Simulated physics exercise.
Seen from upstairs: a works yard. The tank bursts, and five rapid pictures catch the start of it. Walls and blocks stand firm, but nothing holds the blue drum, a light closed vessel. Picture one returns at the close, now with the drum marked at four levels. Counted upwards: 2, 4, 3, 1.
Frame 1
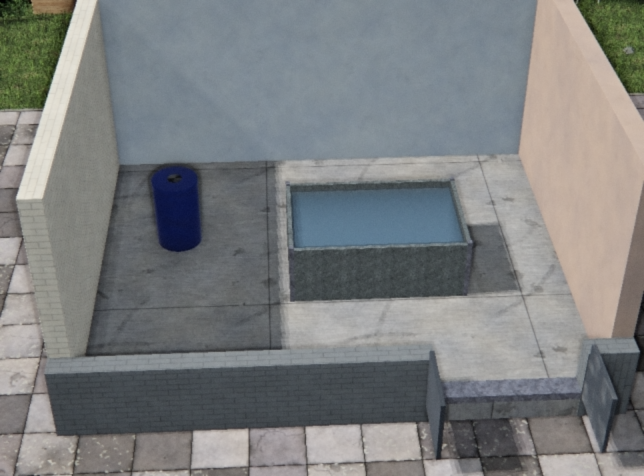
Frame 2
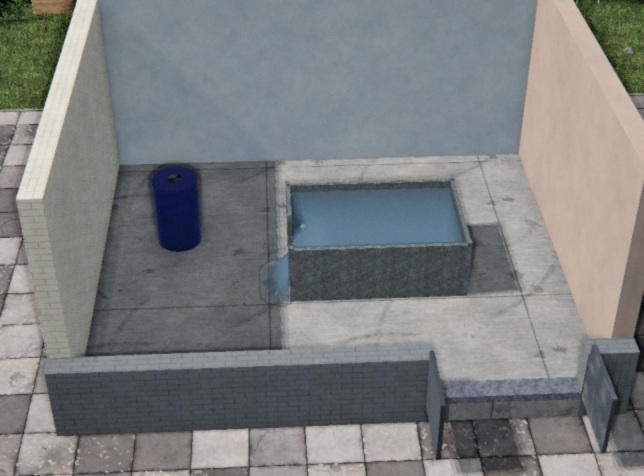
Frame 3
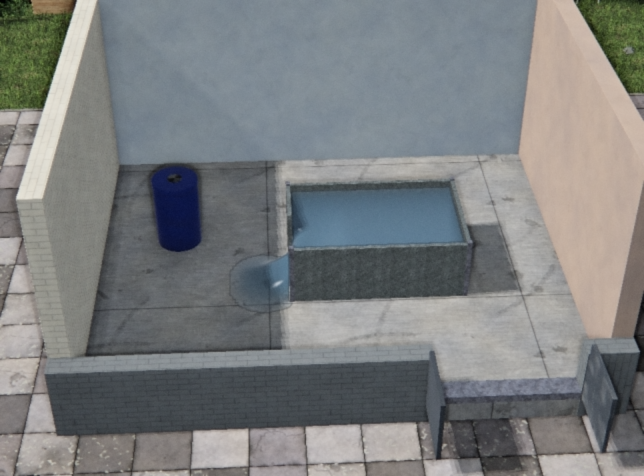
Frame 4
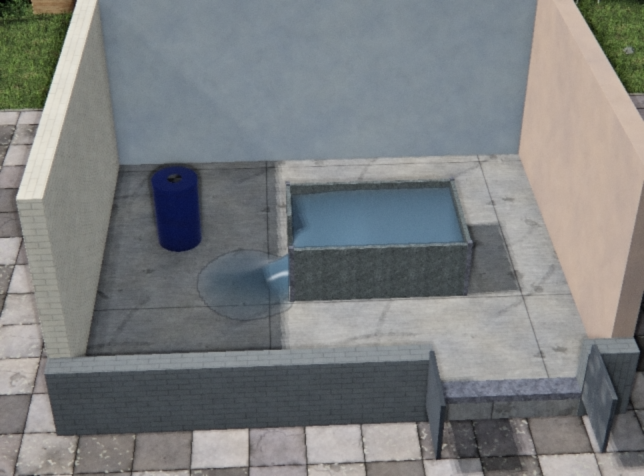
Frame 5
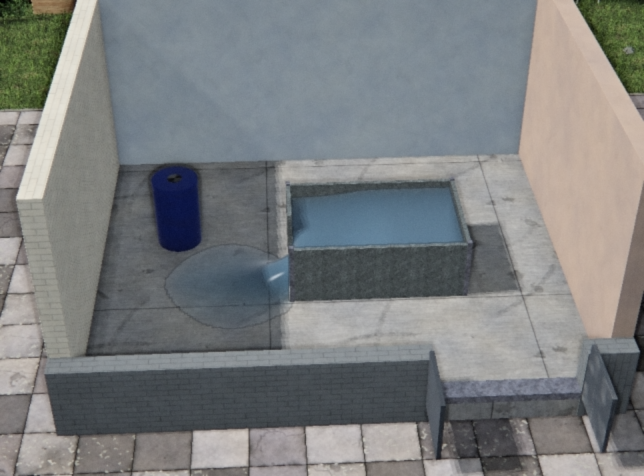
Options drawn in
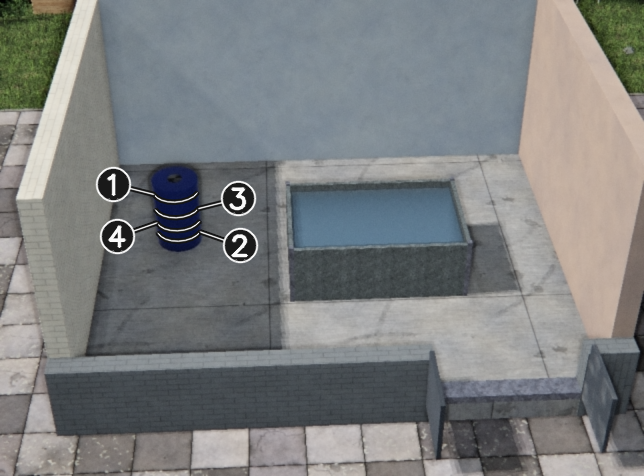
A full stone tank lets water out its left side, and a puddle spreads leftward.
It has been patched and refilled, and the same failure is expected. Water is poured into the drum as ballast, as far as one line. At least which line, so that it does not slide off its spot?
2 is the one.
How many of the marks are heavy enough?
All of the four.
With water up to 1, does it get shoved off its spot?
No, that is safe.
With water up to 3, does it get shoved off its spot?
No, that is safe.
On the marked copy, 1 at (174, 202); 2 at (178, 241); 3 at (176, 217); 4 at (177, 230); from the bottom up 2, 4, 3, 1.
For mark 1, it does not move.
For mark 2, it does not move.
For mark 3, it does not move.
For mark 4, it does not move.
